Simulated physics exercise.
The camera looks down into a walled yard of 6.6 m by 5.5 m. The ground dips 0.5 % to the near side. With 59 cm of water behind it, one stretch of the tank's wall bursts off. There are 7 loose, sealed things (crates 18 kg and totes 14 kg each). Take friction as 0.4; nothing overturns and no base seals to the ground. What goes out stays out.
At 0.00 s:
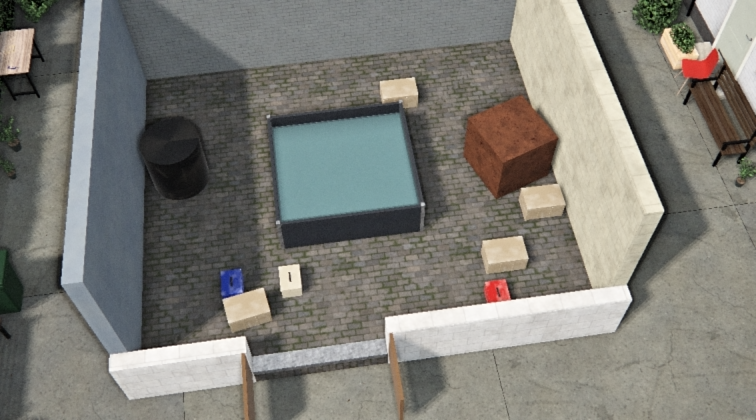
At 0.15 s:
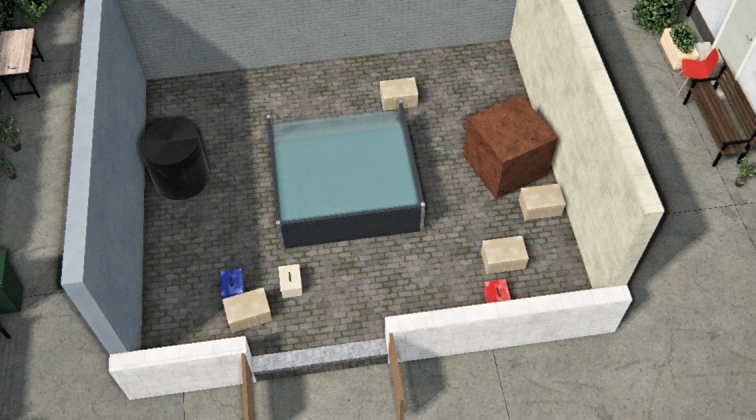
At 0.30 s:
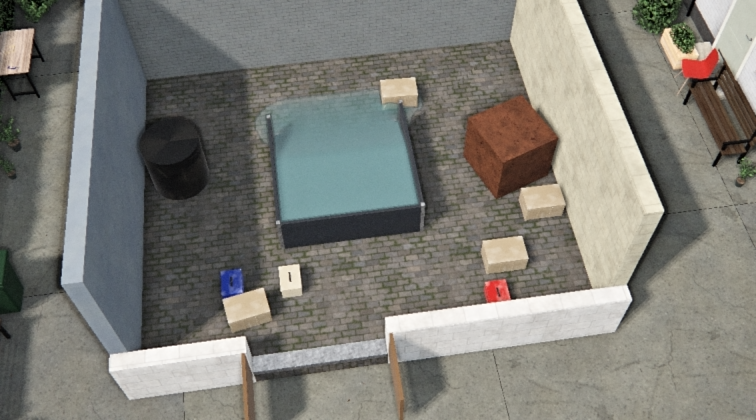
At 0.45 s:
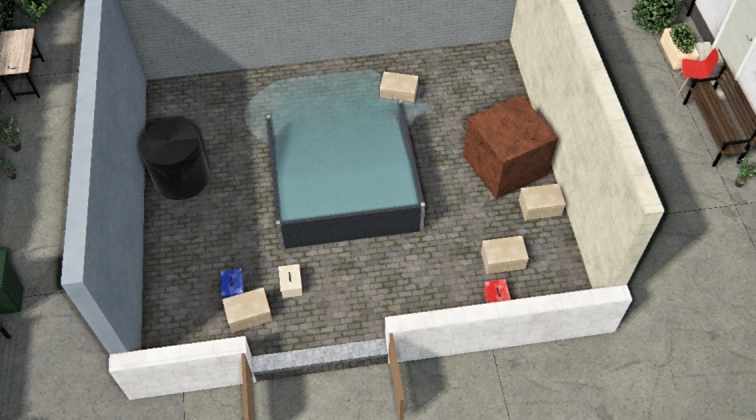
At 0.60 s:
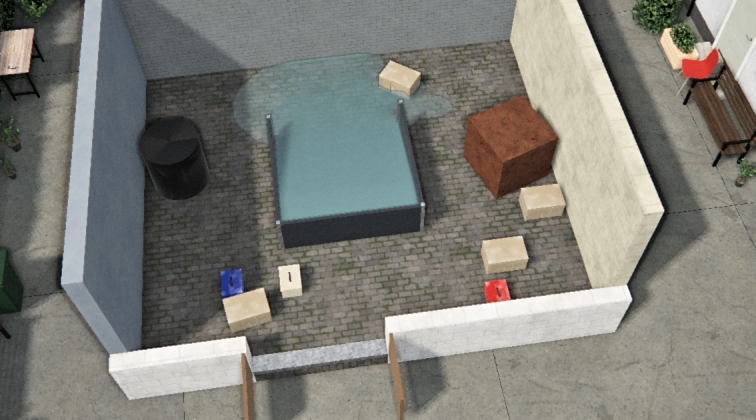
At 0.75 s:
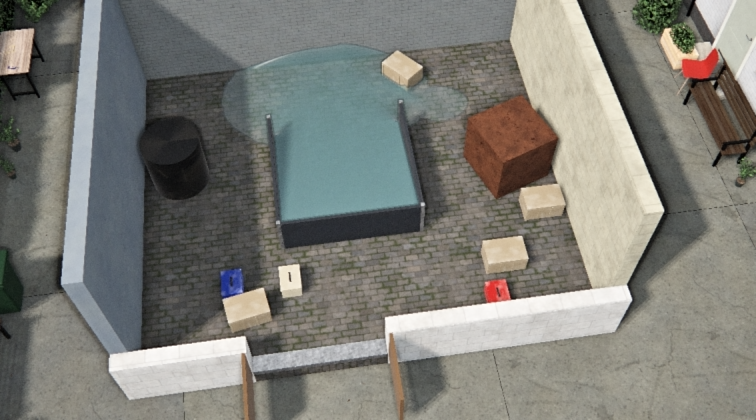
Water pouring from the far side of a square tank and spreading across a paved walled yard, nudging one pale crate backward.
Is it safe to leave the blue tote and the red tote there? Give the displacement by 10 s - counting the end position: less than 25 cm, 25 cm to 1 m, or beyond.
The blue tote holds its place, the red tote stays put.
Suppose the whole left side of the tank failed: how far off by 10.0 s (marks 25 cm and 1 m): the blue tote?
Then the blue tote gets carried off.
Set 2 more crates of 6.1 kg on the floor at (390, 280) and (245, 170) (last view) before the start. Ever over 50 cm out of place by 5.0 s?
In turn: Less, more.
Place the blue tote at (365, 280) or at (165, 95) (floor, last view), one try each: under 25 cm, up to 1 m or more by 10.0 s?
In turn: It holds its place; it gets carried off.
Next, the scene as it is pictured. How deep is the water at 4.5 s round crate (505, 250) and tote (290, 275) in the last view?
About 0 and 0 cm.
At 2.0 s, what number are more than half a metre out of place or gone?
1 of them.
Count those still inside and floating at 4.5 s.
I count 1.
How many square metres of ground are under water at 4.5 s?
Roughly 26 m2.
After 2.0 s the blue tote is near (232, 282), 0.0 m from its start, aground; the red tote is near (498, 293), 0.0 m from its start, aground; 0 of 7 are out; 0 afloat.
After 4.5 s the blue tote is near (232, 282), 0.0 m from its start, aground; the red tote is near (498, 293), 0.0 m from its start, aground; 0 of 7 are out; 1 afloat.
After 7.0 s the blue tote is near (226, 286), 0.1 m from its start, aground; the red tote is near (498, 293), 0.0 m from its start, aground; 0 of 7 are out; 1 afloat.
After 10.0 s the blue tote is near (226, 286), 0.1 m from its start, aground; the red tote is near (498, 293), 0.0 m from its start, aground; 0 of 7 are out; 2 afloat.
